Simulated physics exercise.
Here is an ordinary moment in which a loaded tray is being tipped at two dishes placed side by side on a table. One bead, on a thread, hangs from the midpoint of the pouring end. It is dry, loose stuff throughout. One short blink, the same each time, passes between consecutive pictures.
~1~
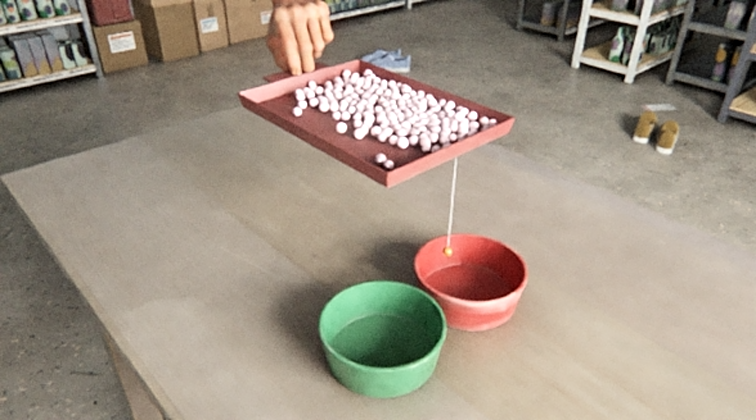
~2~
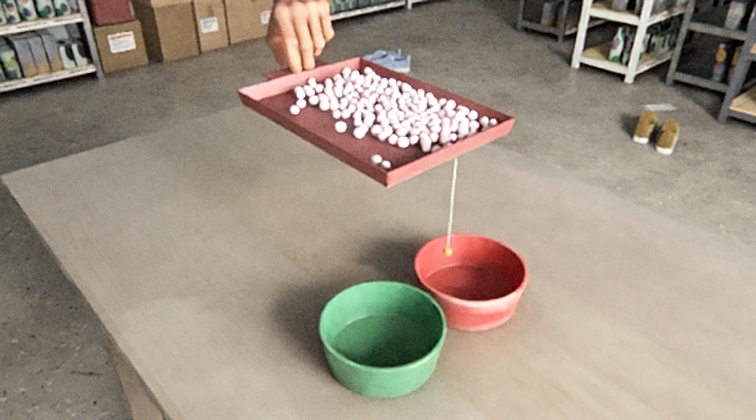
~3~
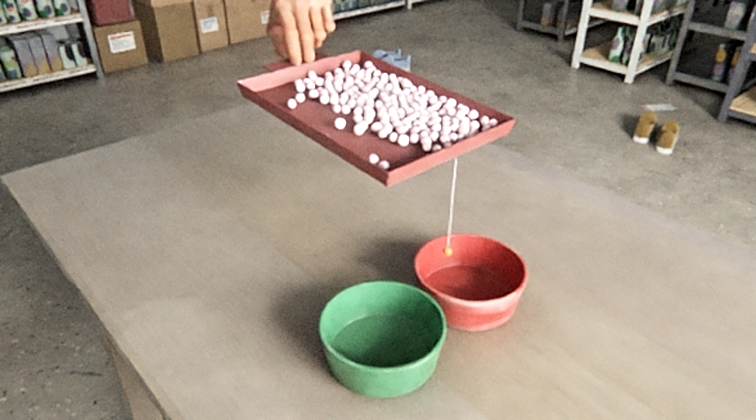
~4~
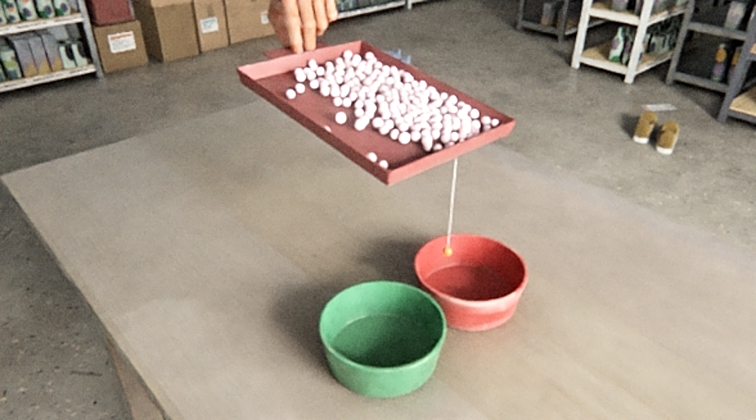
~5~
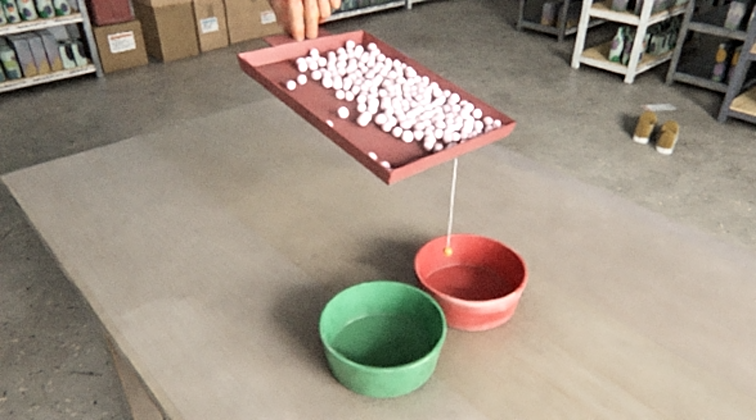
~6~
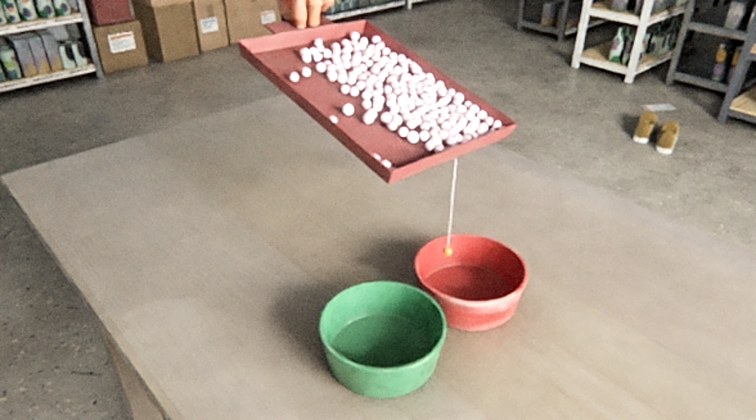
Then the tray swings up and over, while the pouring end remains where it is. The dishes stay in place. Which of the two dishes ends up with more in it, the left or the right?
The right one.
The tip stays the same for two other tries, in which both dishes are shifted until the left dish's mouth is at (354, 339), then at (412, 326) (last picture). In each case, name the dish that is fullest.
The dish to the right; the dish to the right.
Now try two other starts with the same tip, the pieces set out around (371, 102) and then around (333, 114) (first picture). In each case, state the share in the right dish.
Around 50 percent the first time and around 50 percent the second time.
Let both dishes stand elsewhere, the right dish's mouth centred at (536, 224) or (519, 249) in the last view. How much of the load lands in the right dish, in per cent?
Roughly 30 per cent, then roughly 70 per cent.
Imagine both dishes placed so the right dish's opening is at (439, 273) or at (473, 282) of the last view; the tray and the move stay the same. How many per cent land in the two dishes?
Result, in turn: 20 %, 40 %.
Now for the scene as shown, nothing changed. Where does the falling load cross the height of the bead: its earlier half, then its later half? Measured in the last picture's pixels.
The first part passes (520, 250); everything after passes (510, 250).
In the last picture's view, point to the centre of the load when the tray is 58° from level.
Look about (471, 118) in the last picture.
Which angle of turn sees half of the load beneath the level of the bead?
Roughly 85°.
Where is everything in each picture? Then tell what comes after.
Corners of the pouring end at (388, 171) and (510, 117), level; middle of the load at (393, 108), sugar pearls; left dish at (426, 370); right dish at (512, 306); bead on its thread at (447, 251), in the first picture.
Corners of the pouring end at (388, 171) and (510, 118), level; middle of the load at (394, 112), in the second picture.
Corners of the pouring end at (389, 170) and (511, 118), tipped barely, lowest at the right corner; middle of the load at (394, 103), in the third picture.
Corners of the pouring end at (390, 169) and (512, 120), tipped a little, lowest at the right corner; middle of the load at (395, 98), a stray few on the move, in the fourth picture.
Corners of the pouring end at (391, 169) and (512, 121), tipped a little, lowest at the right corner; middle of the load at (398, 93), a stray few on the move, in the fifth picture.
Corners of the pouring end at (392, 168) and (513, 122), tipped a little, lowest at the right corner; middle of the load at (403, 90), nearly all on the move; left dish at (426, 370); right dish at (512, 306), in the sixth picture.
Soon, tray tipped steeply; nearly all on the tray; a stray few in the right dish; a stray few outside both; a small part in the air.
A while on, tray tipped right over; a small part on the tray; a stray few in the left dish; about a third in the right dish; about a third outside both; a small part in the air.
Towards the end, tray tipped past a quarter turn; a stray few in the left dish; about half in the right dish; about half outside both.
Finally, tray tipped past a quarter turn; a stray few in the left dish; about half in the right dish; about half outside both.
